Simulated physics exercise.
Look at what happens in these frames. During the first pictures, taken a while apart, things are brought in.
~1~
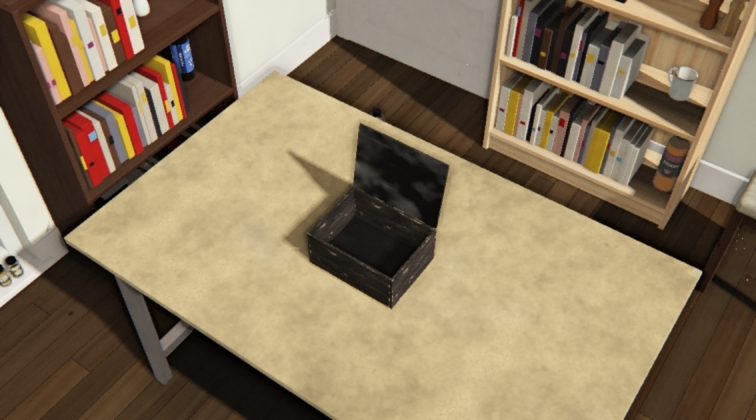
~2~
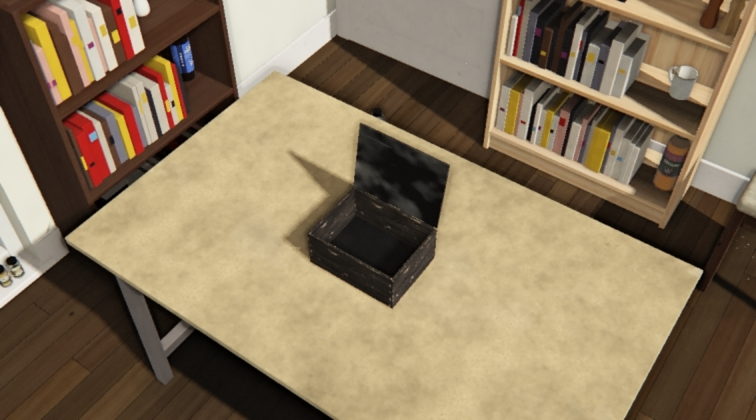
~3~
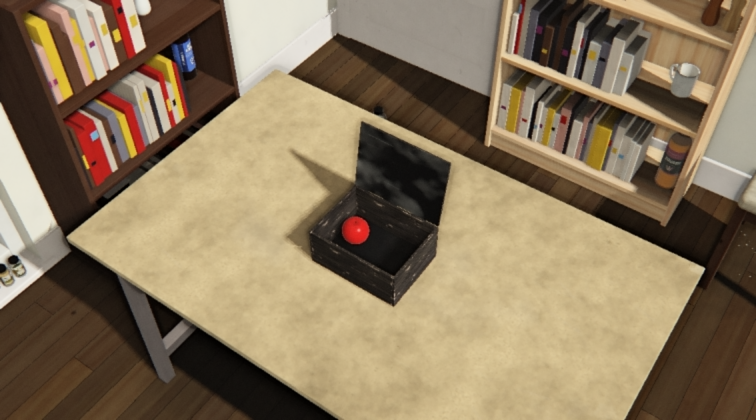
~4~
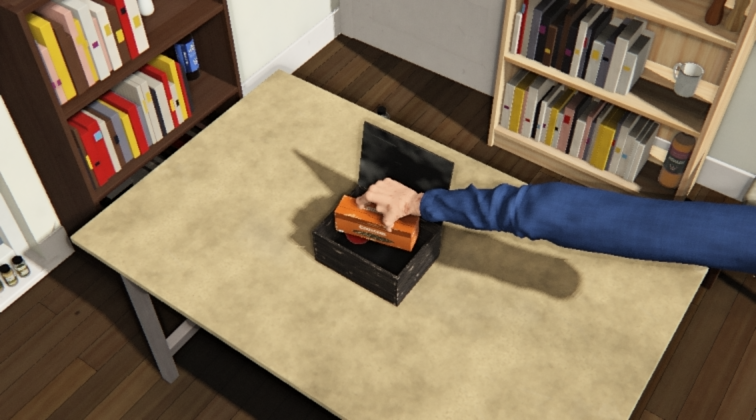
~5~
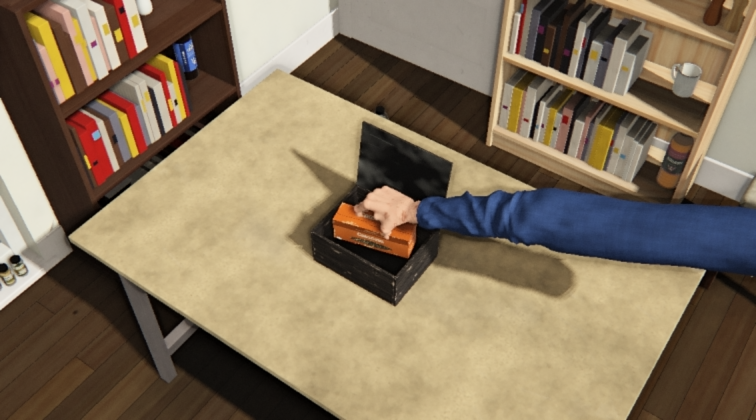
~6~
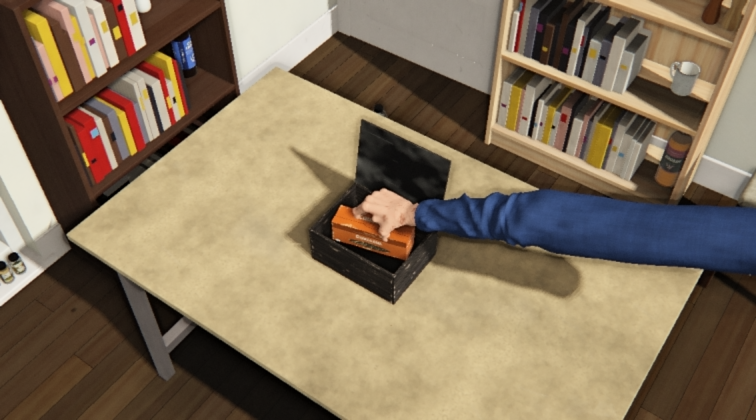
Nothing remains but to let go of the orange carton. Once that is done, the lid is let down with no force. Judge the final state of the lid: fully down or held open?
In the end it is fully down.
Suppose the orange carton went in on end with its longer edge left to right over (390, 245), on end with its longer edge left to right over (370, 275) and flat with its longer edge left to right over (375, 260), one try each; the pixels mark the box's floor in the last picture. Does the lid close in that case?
First try: The lid remains open; second try: It remains open; third try: It comes all the way down.
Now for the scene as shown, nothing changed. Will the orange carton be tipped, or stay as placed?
Result: It remains as it was set.
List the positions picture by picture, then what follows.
In the first picture, the last thing is not in view yet.
In the second picture, the last thing is not in view yet.
In the third picture, the last thing is not in view yet; red apple (356, 231).
The fourth picture shows still above its spot; orange carton (377, 223).
The fifth picture shows still above its spot; orange carton (375, 230).
The sixth picture shows in place under the hand; orange carton (373, 233).
Then, 1.00 s past the last view, lid starting down; orange carton displaced a little near (372, 252).
Then, 1.60 s past the last view, lid 58° above the rim; orange carton displaced a little near (372, 252).
Then, 2.00 s past the last view, lid 21° above the rim; orange carton displaced a little near (372, 252).
Finally, lid shut; moved from the start, orange carton; red apple still in place. Final places as the last picture's camera would see them, orange carton near (372, 252).
